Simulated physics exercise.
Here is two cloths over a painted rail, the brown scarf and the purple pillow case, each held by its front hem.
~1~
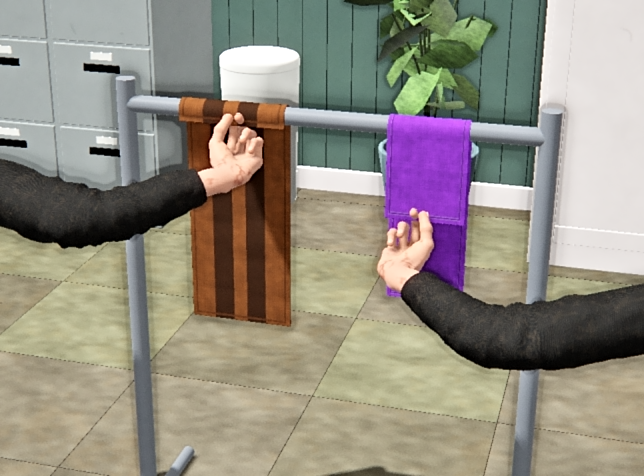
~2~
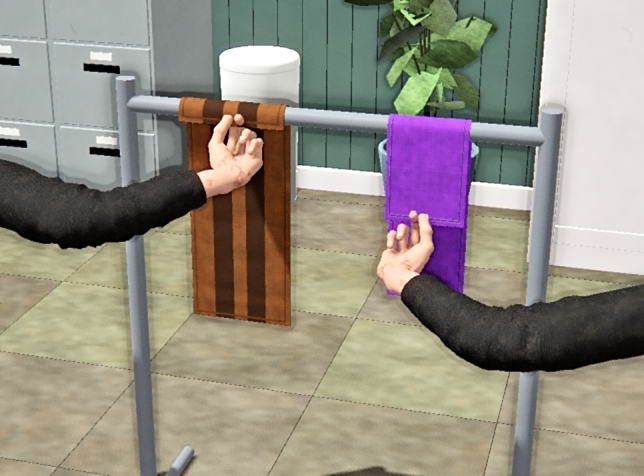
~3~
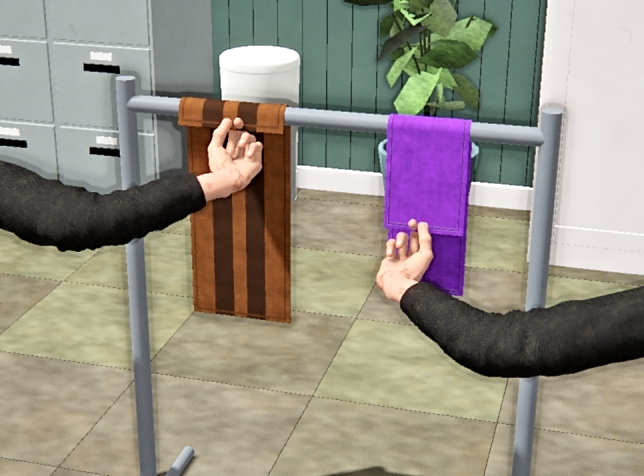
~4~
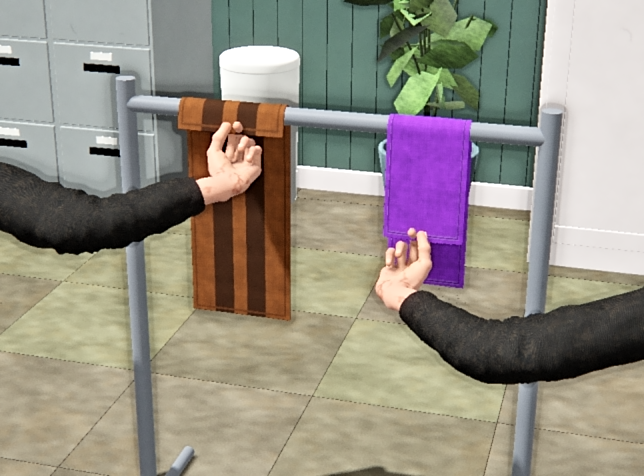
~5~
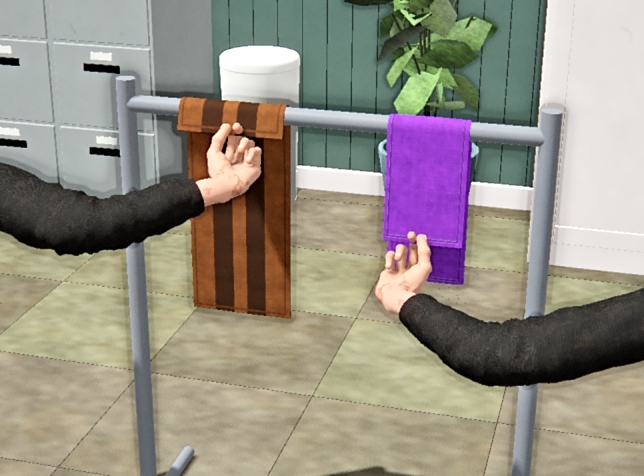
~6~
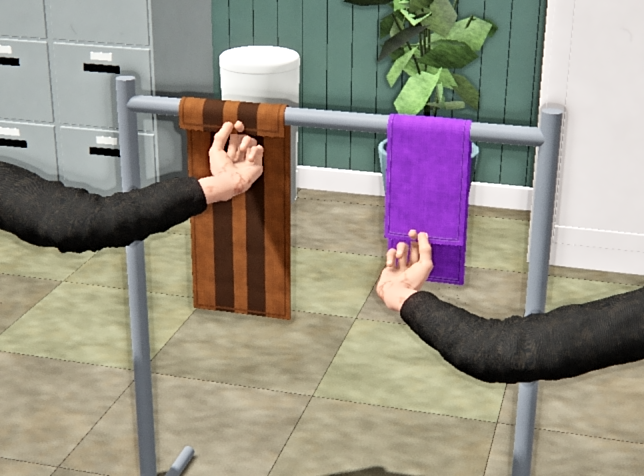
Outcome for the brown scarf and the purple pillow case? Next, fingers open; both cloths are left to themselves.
As I see it, I bet the brown scarf goes; I bet the purple pillow case stays.
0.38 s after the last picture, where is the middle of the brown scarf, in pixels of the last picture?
Its middle is close to (243, 333).
Then, 0.38 s on from there, scarf clear of the rail and dropping near (243, 333); pillow case as it was left.
Then, 0.68 s on from there, scarf in a heap on the floor; pillow case as it was left.
In the end, scarf in a heap on the floor; pillow case as it was left. The brown scarf slides off and the purple pillow case hangs there.
